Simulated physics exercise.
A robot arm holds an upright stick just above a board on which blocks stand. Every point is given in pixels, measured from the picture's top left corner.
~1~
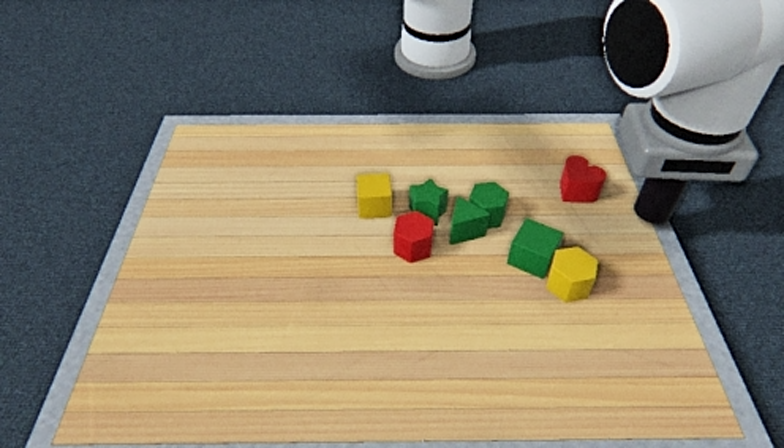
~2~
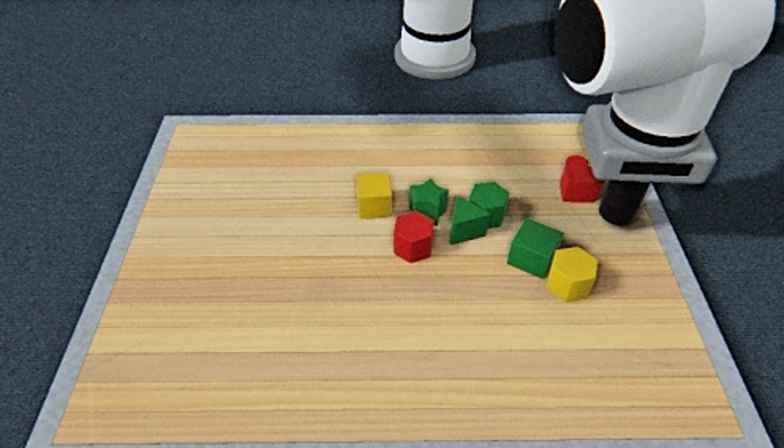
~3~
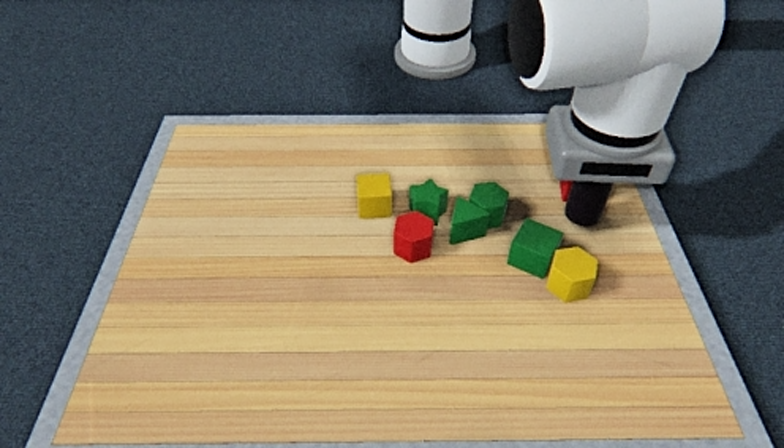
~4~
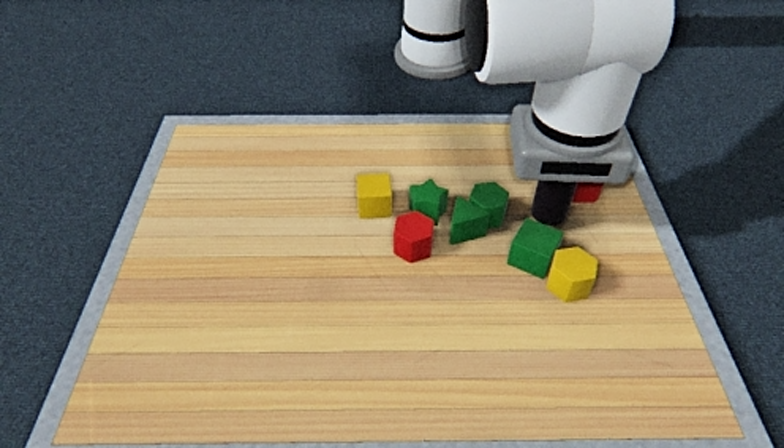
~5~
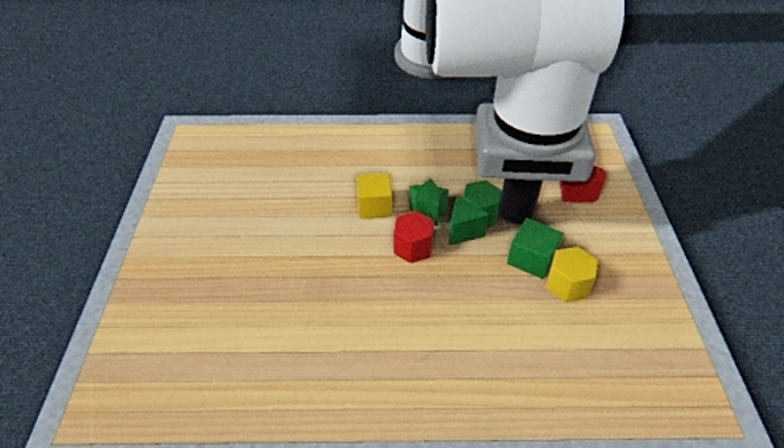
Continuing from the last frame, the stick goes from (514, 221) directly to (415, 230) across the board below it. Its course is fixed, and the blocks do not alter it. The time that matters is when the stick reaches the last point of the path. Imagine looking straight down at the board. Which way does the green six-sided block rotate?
I'd predict that, seen from above, the green six-sided block rotates clockwise.
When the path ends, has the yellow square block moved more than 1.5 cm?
Going by the path, no.
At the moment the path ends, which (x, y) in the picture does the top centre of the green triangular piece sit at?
I'd expect the centre of its top face to be at (434, 232).
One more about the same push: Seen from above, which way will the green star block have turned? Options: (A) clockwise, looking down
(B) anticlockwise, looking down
It's B.
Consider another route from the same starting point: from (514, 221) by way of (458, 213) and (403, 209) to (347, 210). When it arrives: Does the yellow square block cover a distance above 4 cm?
My answer is yes.
What follows on the original path. One third of the way, stick (482, 215); green star block (419, 188), turned 35° anticlockwise; green triangular piece (454, 214); green six-sided block (453, 187), turned 30° clockwise.
Two thirds of the way, stick (449, 218); yellow square block (369, 185); red six-sided block (403, 230), turned 20° clockwise; green star block (404, 185), turned 50° anticlockwise; green triangular piece (438, 225), turned 20° anticlockwise; green six-sided block (440, 179), turned 45° clockwise.
At the end, stick (415, 220); yellow square block (365, 183); red six-sided block (399, 234), turned 35° clockwise; green star block (402, 185), turned 40° anticlockwise; green triangular piece (434, 232), turned 35° anticlockwise; green six-sided block (439, 179), turned 50° clockwise.
